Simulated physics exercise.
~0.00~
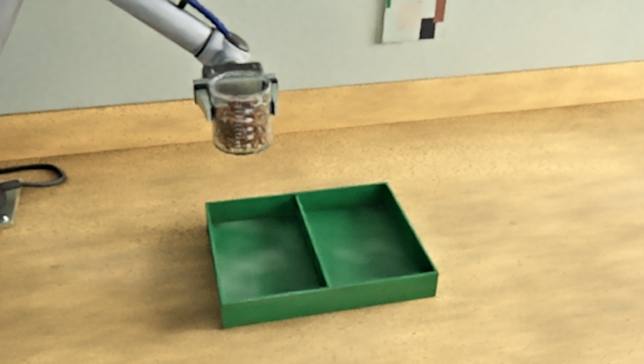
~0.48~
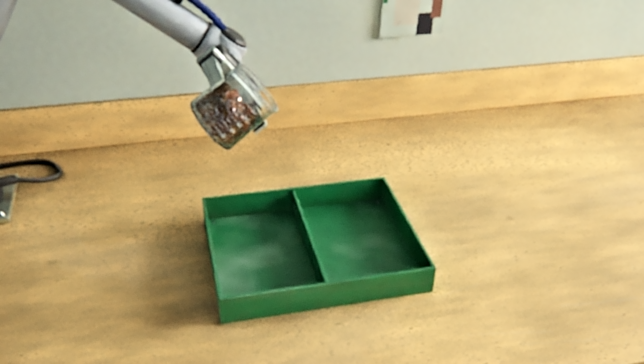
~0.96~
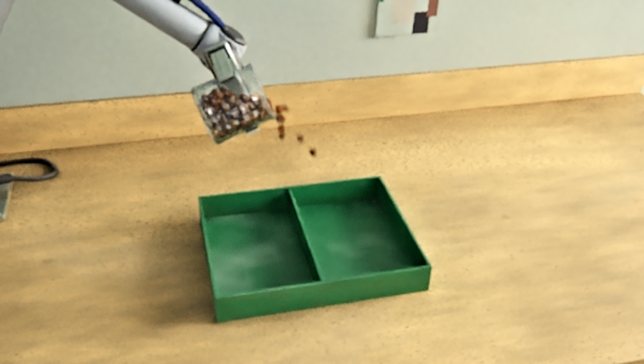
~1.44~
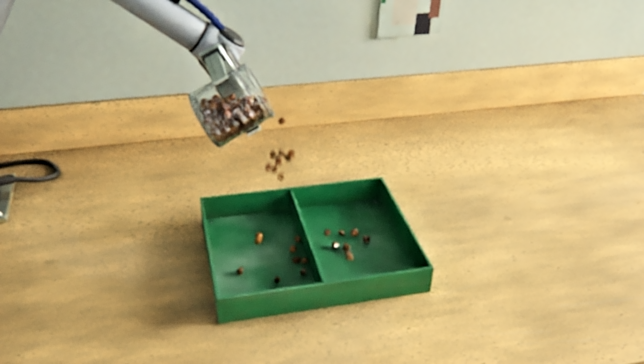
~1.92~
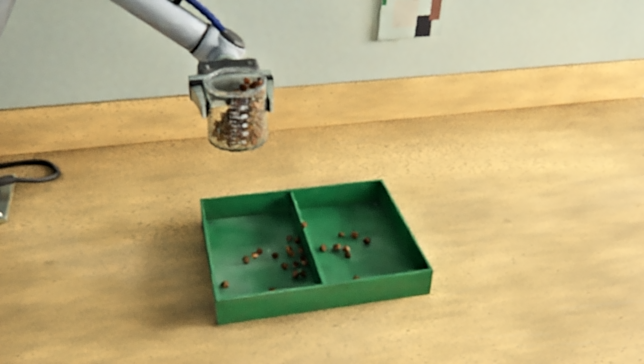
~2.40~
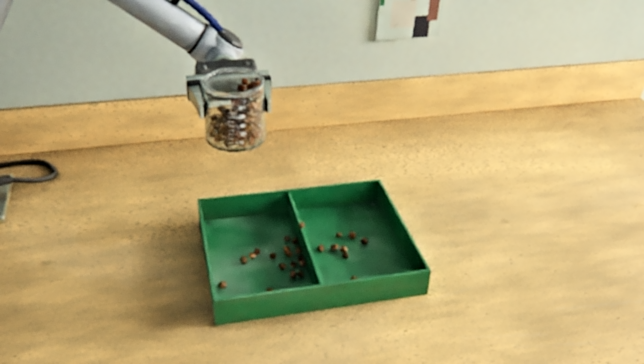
The clip opens with a robotic arm holding a clear beaker of small brown pellets upright above a green tray that a cross wall splits into two parts on a wooden table. The arm tips the beaker over toward the right, and the pellets slide to its mouth. A few spill out and fall toward the tray. More pellets drop while the beaker stays tilted, scattering on both sides of the wall. The arm then turns the beaker upright again, and it ends still mostly full, with more of the spilled pellets lying in the left part than in the right.
